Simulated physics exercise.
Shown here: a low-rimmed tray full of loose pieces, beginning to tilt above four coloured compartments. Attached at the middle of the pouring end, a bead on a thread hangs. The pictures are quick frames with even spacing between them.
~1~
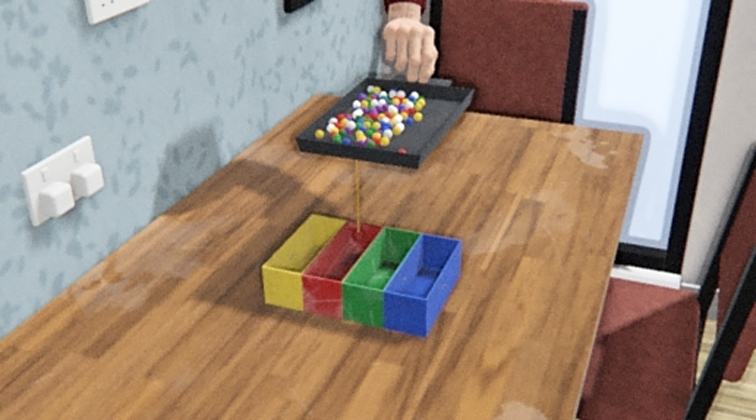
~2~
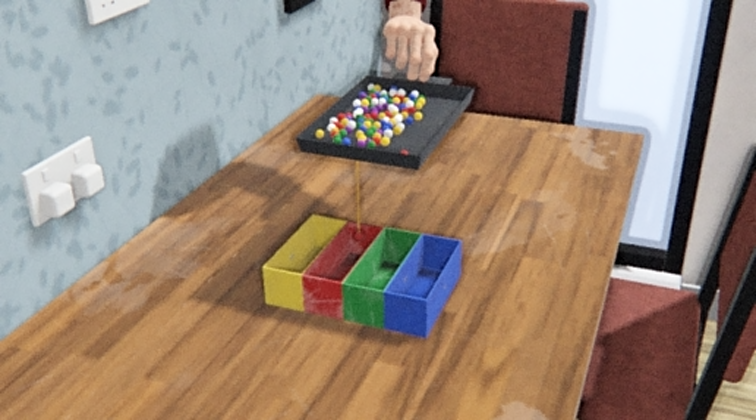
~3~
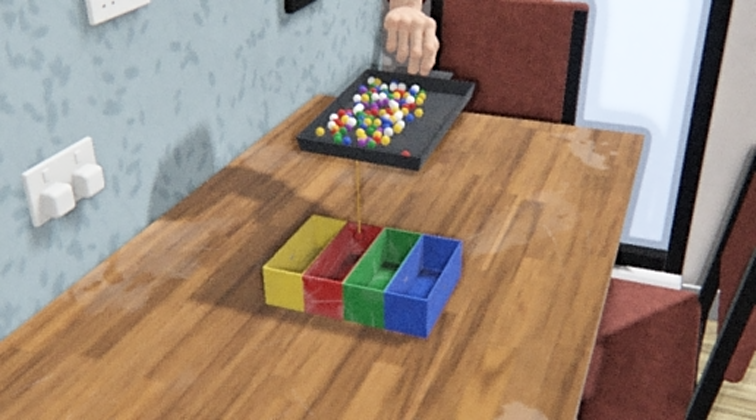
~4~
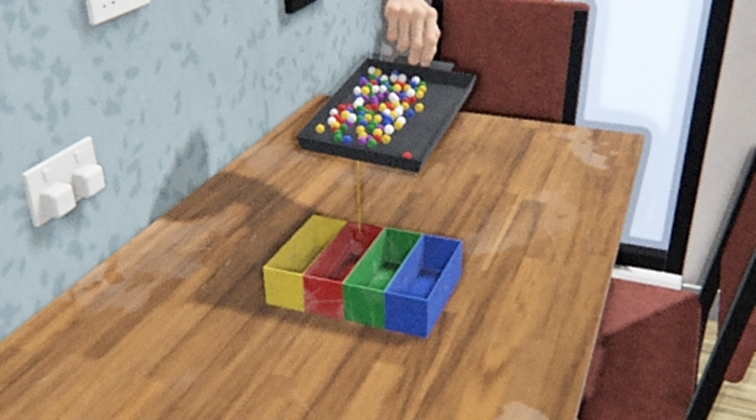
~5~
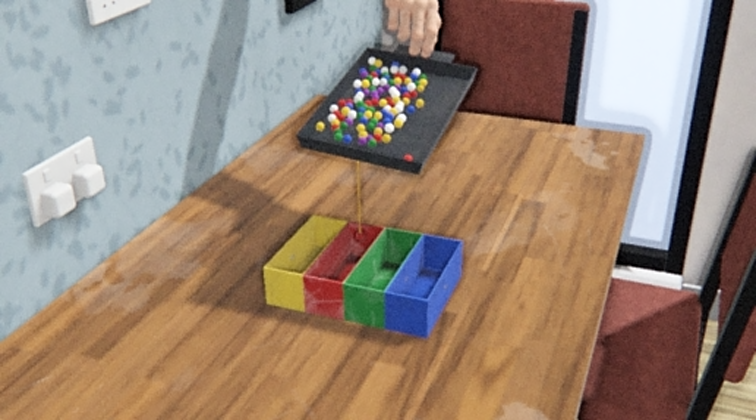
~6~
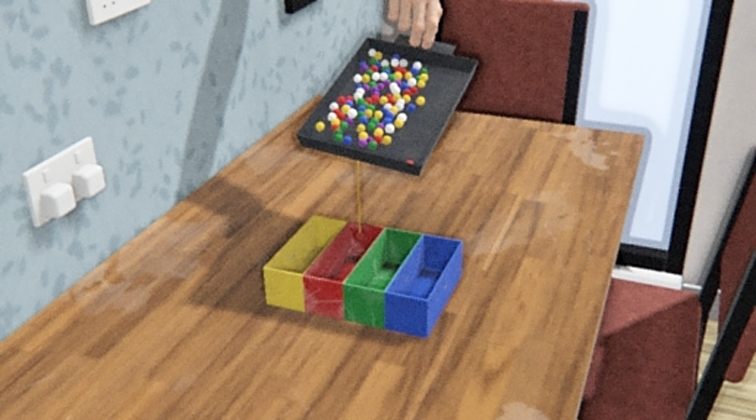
A wooden table beside a pale blue patterned wall, with dark red chairs behind and at right, is seen from above at an angle by a still camera. A hand holds the far end of a black tray of multicoloured beads above joined yellow, red, green and blue compartments, with a thread hanging beneath. The hand raises the far end steadily, tilting the tray, and the beads shift slightly.
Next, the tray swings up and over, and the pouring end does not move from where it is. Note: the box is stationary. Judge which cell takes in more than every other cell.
The blue cell takes in the most.
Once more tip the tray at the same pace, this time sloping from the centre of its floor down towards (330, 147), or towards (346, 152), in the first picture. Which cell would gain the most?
First that yellow cell, then that yellow cell.
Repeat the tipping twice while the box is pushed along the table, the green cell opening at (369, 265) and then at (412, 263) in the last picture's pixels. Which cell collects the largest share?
Placing A: The cell in blue / placing B: That green cell.
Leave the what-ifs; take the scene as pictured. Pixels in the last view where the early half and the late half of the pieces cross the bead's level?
Near (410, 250) to start, and near (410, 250) afterwards.
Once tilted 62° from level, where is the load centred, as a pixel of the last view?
The load is centred near (397, 155).
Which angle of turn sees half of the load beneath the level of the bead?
I'd put it at about 95 degrees.
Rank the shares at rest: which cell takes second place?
Runner-up: That green cell.
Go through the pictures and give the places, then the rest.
In the first picture, corners of the pouring end at (300, 136) and (418, 153), level; middle of the load at (373, 117), round plastic beads; bead on its thread at (359, 235); yellow cell at (283, 285); red cell at (322, 293); green cell at (363, 302); blue cell at (405, 310).
In the second picture, corners of the pouring end at (300, 137) and (418, 154), level; middle of the load at (374, 116).
In the third picture, corners of the pouring end at (301, 136) and (419, 156), tipped barely, lowest at the right corner; middle of the load at (374, 113).
In the fourth picture, corners of the pouring end at (301, 135) and (419, 158), tipped a little, lowest at the right corner; middle of the load at (374, 107).
In the fifth picture, corners of the pouring end at (301, 134) and (419, 161), tipped a little, lowest at the right corner; middle of the load at (375, 102).
In the sixth picture, corners of the pouring end at (301, 133) and (419, 163), tipped clearly, lowest at the right corner; middle of the load at (375, 99), all on the move; yellow cell at (284, 286); red cell at (324, 294); green cell at (364, 303); blue cell at (406, 311).
Soon after the last picture, tray tipped steeply; most on the tray; a stray few in the blue cell; a stray few in the green cell; a small part falling or outside the box.
A little later, tray tipped past a quarter turn; a small part on the tray; about half in the blue cell; about a quarter in the green cell; about a quarter falling or outside the box.
Later still, tray tipped past a quarter turn; about two thirds in the blue cell; about a quarter in the green cell; a small part falling or outside the box.
At rest, tray tipped past a quarter turn; about two thirds in the blue cell; about a quarter in the green cell; none in the red cell; none in the yellow cell; a small part outside the box.
